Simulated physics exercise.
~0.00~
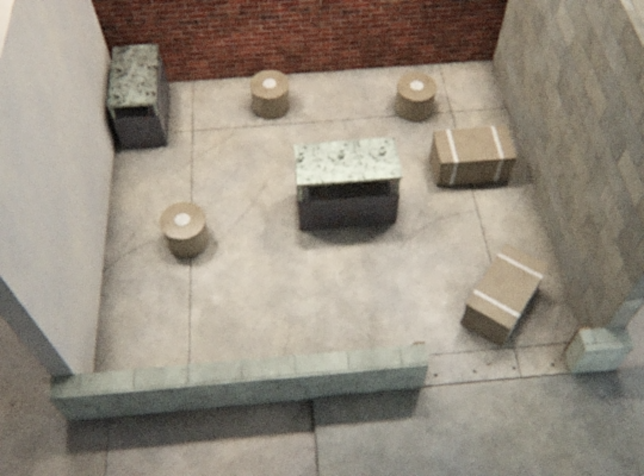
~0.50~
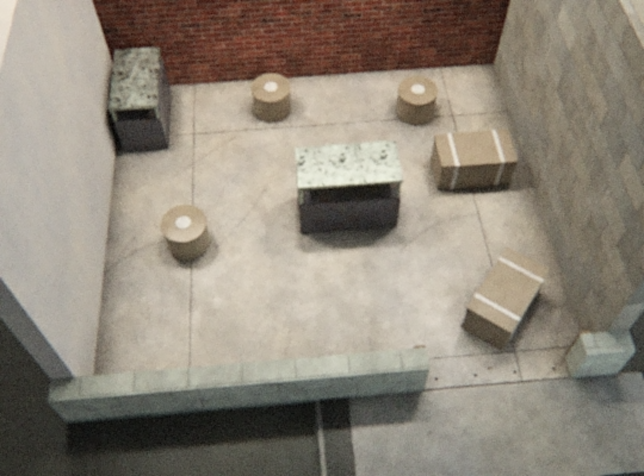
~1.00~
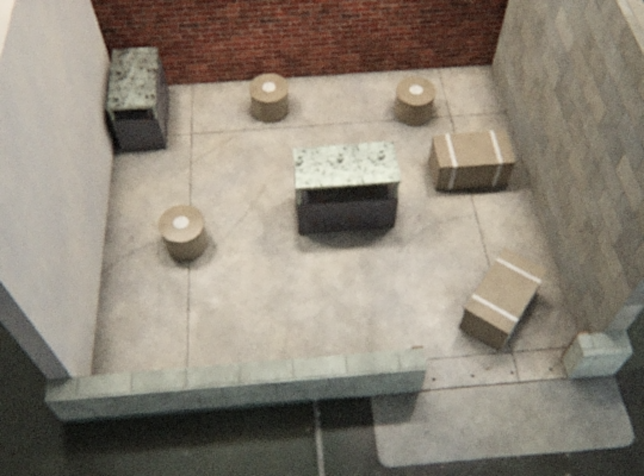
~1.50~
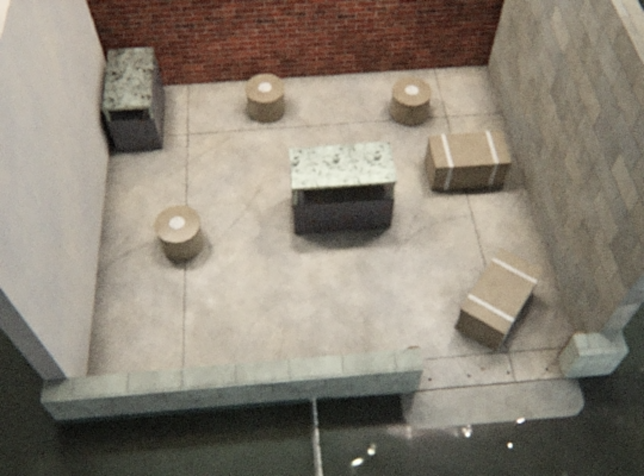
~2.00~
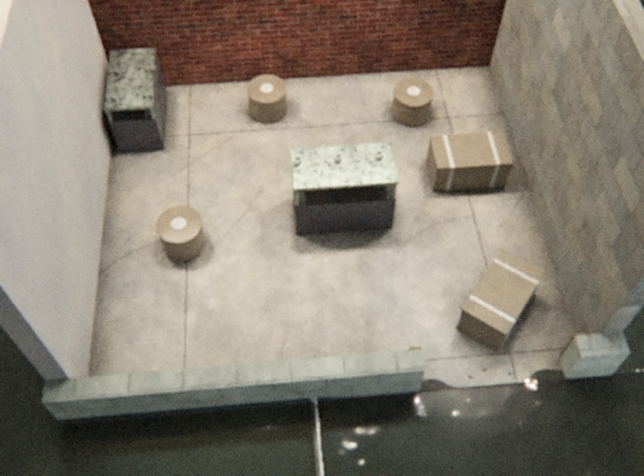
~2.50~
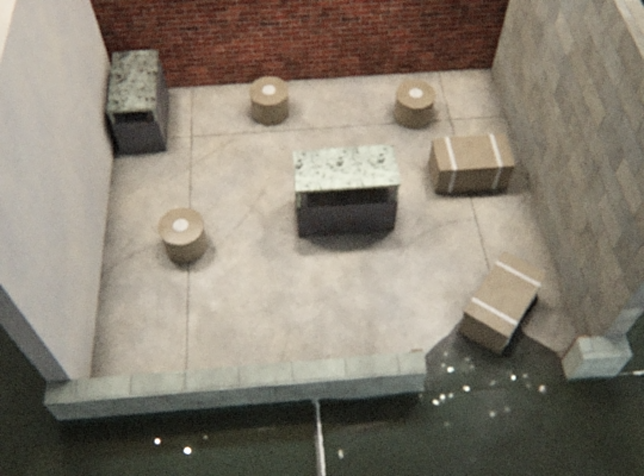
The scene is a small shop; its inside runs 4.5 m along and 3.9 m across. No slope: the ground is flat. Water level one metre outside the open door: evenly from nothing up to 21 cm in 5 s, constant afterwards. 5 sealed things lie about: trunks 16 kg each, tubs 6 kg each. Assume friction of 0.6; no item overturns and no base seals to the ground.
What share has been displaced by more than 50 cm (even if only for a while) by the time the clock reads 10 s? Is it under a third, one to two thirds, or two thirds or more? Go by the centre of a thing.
The moved portion reaches two thirds or beyond.
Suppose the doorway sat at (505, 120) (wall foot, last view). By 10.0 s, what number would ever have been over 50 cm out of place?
So the tally would be 3.
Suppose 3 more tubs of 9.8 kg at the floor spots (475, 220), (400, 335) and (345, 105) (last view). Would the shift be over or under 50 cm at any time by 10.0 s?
Taking them in the given order: Greater, then smaller, then greater.
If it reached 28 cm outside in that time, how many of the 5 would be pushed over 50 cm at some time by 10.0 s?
Result: 5.
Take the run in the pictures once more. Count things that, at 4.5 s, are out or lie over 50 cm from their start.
Tally at that time: 1.
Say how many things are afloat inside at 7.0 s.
Then: 3.
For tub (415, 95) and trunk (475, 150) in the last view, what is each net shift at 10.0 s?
Respectively 250 and 200 cm.
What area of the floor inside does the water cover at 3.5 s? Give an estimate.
Roughly 1.5 m2.
After 3.5 s 0 of 5 are over 50 cm from their spots; 0 afloat.
After 4.5 s 1 of 5 are over 50 cm from their spots; 0 afloat.
After 7.0 s 2 of 5 are over 50 cm from their spots; 3 afloat.
After 10.0 s 4 of 5 are over 50 cm from their spots, and 4 have been at some point; 4 afloat.
